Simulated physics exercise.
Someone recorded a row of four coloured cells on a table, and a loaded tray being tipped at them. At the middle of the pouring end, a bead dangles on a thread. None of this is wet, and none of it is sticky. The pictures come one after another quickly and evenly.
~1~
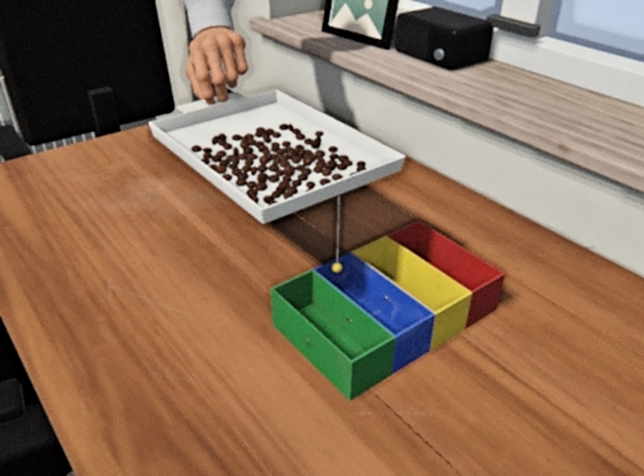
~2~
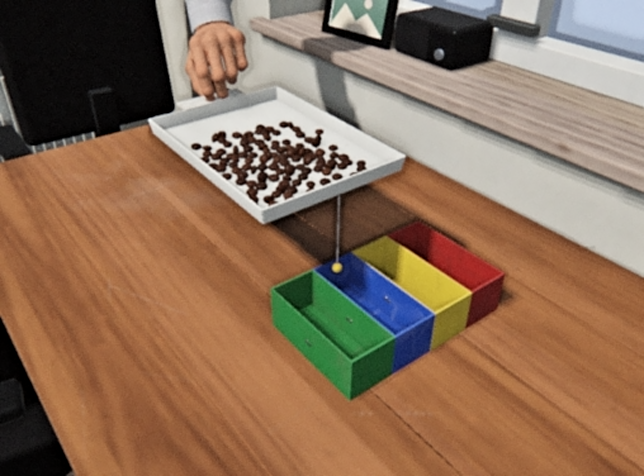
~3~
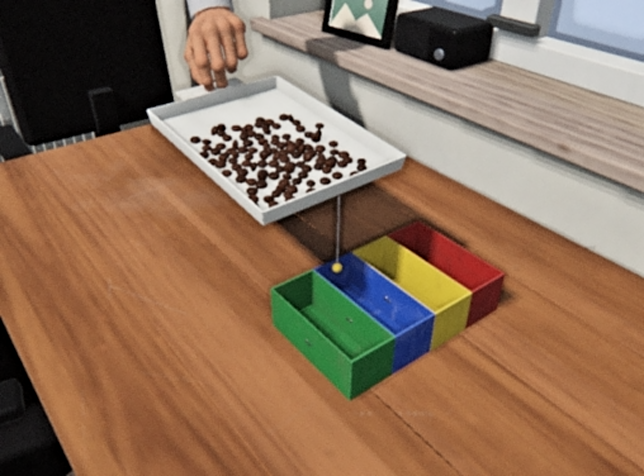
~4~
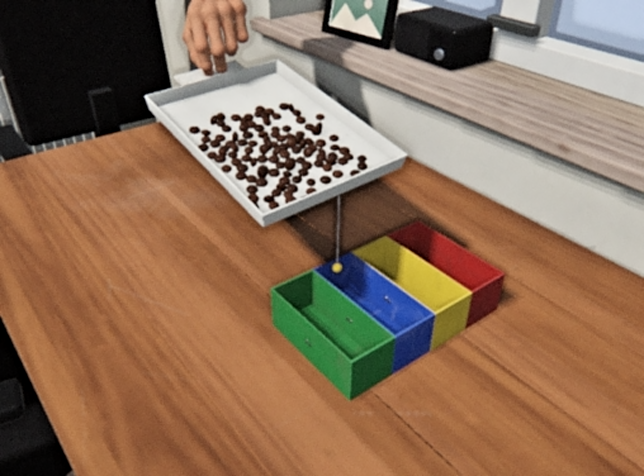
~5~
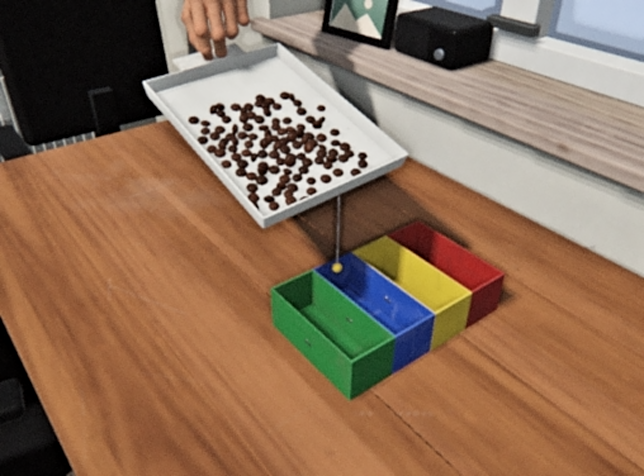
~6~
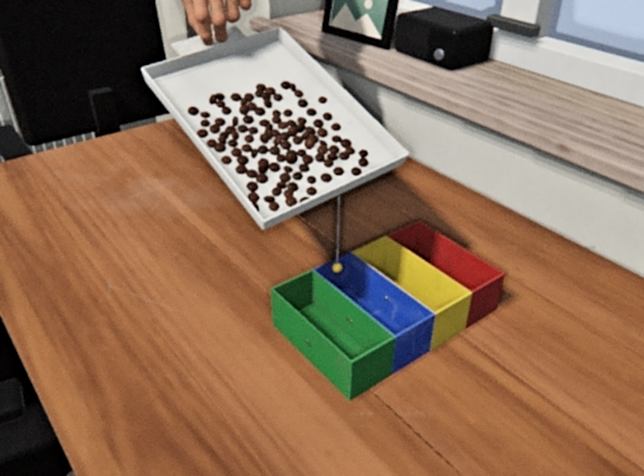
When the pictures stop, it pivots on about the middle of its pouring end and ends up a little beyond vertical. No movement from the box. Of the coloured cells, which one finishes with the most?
The green cell finishes with the most.
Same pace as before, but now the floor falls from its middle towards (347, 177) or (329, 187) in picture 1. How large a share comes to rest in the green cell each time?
Roughly 10 percent, then 40 percent.
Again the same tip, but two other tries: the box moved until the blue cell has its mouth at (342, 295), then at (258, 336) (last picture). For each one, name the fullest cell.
Try 1: The green cell. Try 2: The cell in yellow.
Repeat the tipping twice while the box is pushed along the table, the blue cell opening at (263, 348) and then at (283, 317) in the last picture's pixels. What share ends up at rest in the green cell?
Trial 1: 0 percent; trial 2: 0 percent.
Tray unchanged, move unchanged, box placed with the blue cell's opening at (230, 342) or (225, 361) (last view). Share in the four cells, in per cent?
90 % for the first, 80 % for the second.
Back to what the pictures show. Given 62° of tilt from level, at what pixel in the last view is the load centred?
The load is centred around (301, 176).
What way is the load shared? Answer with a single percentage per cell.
Green cell: Around 40 percent; blue cell: Around 10 percent; yellow cell: Around 0 percent; red cell: Around 0 percent.
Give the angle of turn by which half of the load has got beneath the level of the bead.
100°, roughly.
Just after the last frame, tray tipped steeply; every one on the tray.
A moment on, tray tipped right over; roughly a third on the tray; roughly a quarter in the green cell; just a few in the blue cell; roughly a third falling or outside the box.
Further on, tray tipped past a quarter turn; roughly half in the green cell; about a tenth in the blue cell; just a few in the yellow cell; roughly half falling or outside the box.
When it is over, tray tipped past a quarter turn; roughly half in the green cell; about a tenth in the blue cell; just a few in the yellow cell; not one in the red cell; roughly half outside the box.
